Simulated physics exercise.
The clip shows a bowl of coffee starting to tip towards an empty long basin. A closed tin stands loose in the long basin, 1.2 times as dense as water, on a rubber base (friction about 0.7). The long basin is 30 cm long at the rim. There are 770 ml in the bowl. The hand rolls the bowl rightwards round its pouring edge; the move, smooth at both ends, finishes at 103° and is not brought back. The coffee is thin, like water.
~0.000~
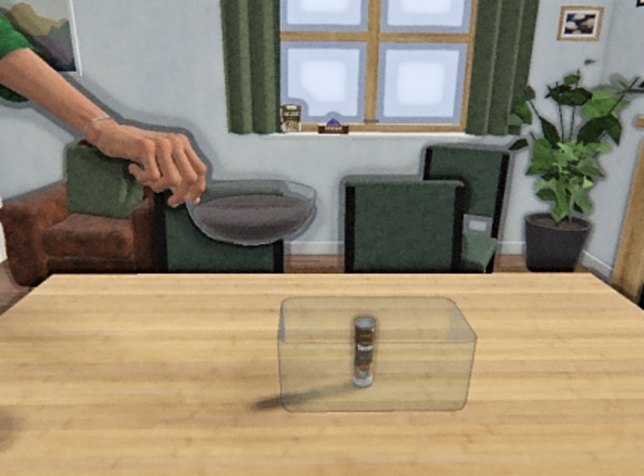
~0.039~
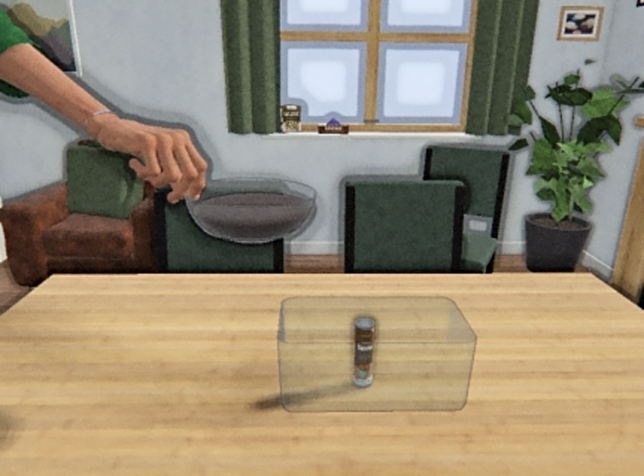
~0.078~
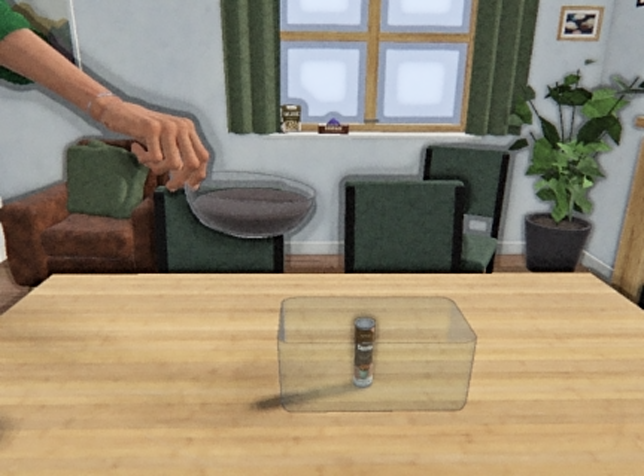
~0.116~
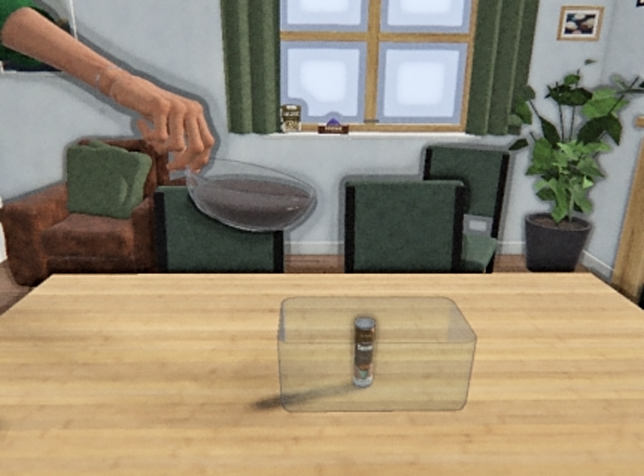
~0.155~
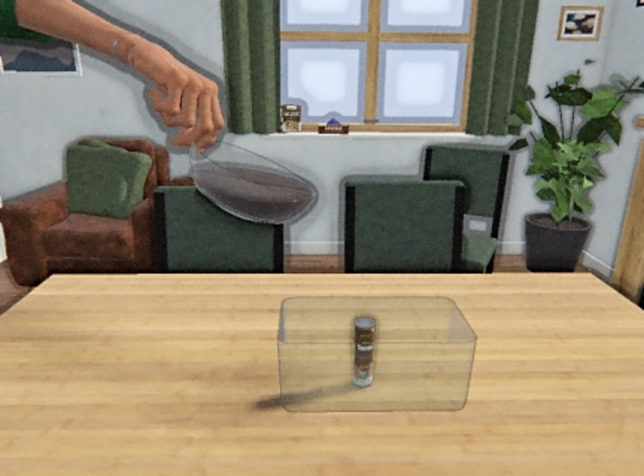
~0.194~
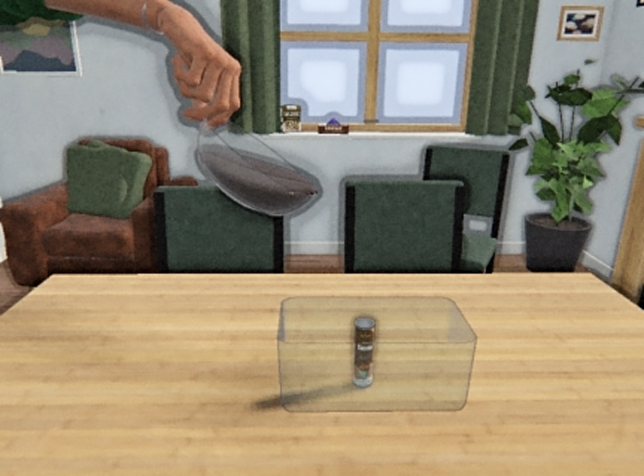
A hand tilts a clear bowl of dark liquid rightwards above a table holding a long basin.
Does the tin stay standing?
It goes over.
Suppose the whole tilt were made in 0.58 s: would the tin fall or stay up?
Then it topples.
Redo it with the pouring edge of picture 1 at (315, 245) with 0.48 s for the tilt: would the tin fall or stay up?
Then it stays up.
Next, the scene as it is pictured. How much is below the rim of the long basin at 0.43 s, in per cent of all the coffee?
About 0 per cent.
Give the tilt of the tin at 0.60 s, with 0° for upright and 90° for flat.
Near 0° from upright.
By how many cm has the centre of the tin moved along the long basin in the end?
Some 7.5 cm.
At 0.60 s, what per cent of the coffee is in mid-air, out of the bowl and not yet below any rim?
Some 20 per cent.
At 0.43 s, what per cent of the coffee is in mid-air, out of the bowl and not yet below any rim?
About 82 per cent.
Then, 0.43 s in, the tilt is 100° and 19 per cent is still to pour; the tin stands where it began.
Then, 0.60 s in, the tilt is 103° and 0 per cent is still to pour; the tin stands where it began.
Then, 0.78 s in, the tilt is 103° and 0 per cent is still to pour; the tin leans 8°.
Then, 0.98 s in, the tilt is 103° and 3 per cent is still to pour; the tin leans 13°.
Finally, the tin lies on its side.
